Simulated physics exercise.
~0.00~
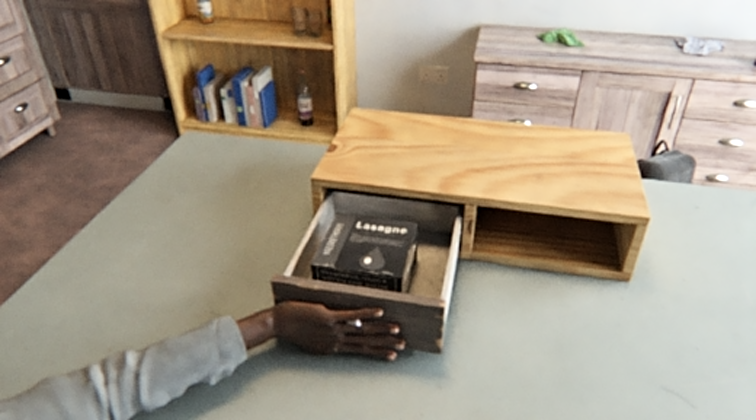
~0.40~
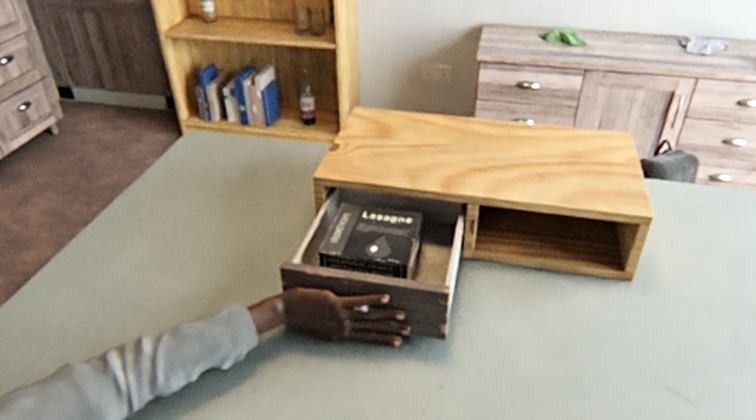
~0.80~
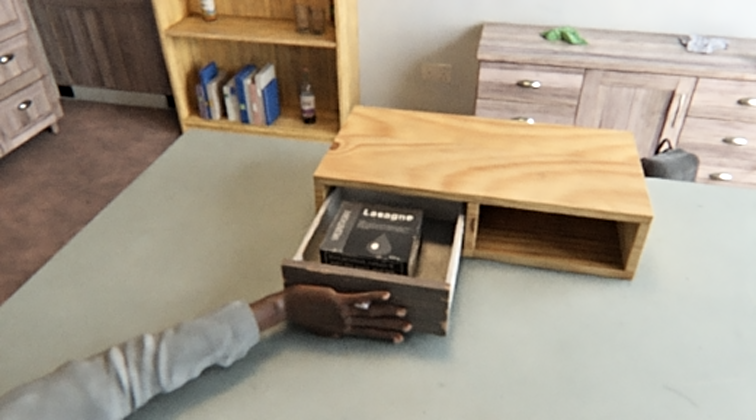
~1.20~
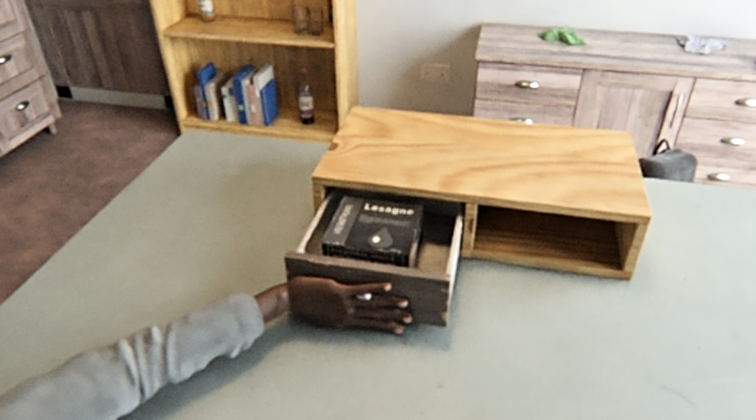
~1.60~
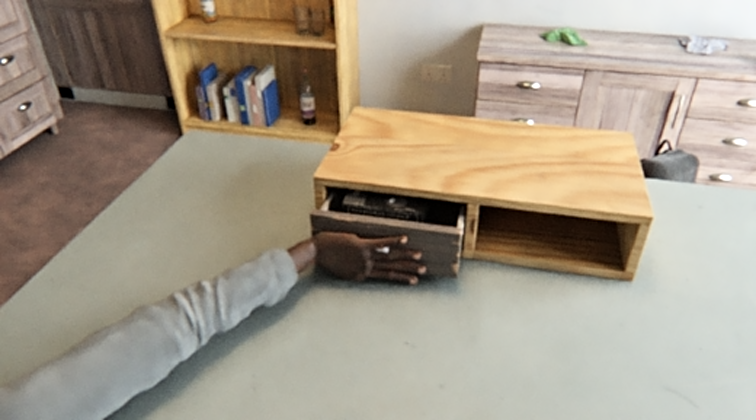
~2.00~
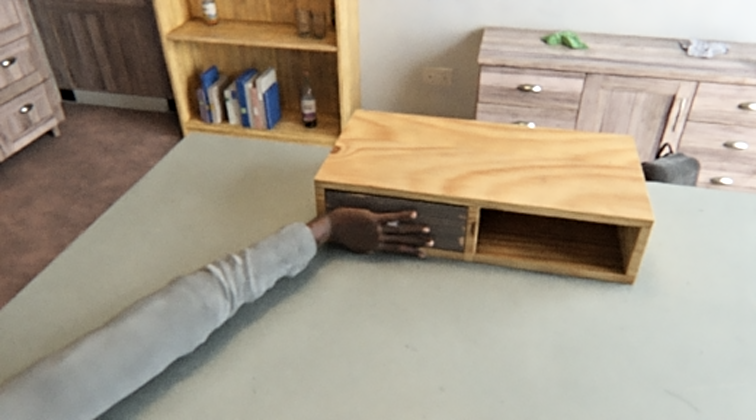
A hand in a gray sleeve pressed against the front of an open drawer holding a black lasagne box, easing it slightly inward at first. It then pushed the drawer all the way into the wooden chest, hiding the box as it shut flush.
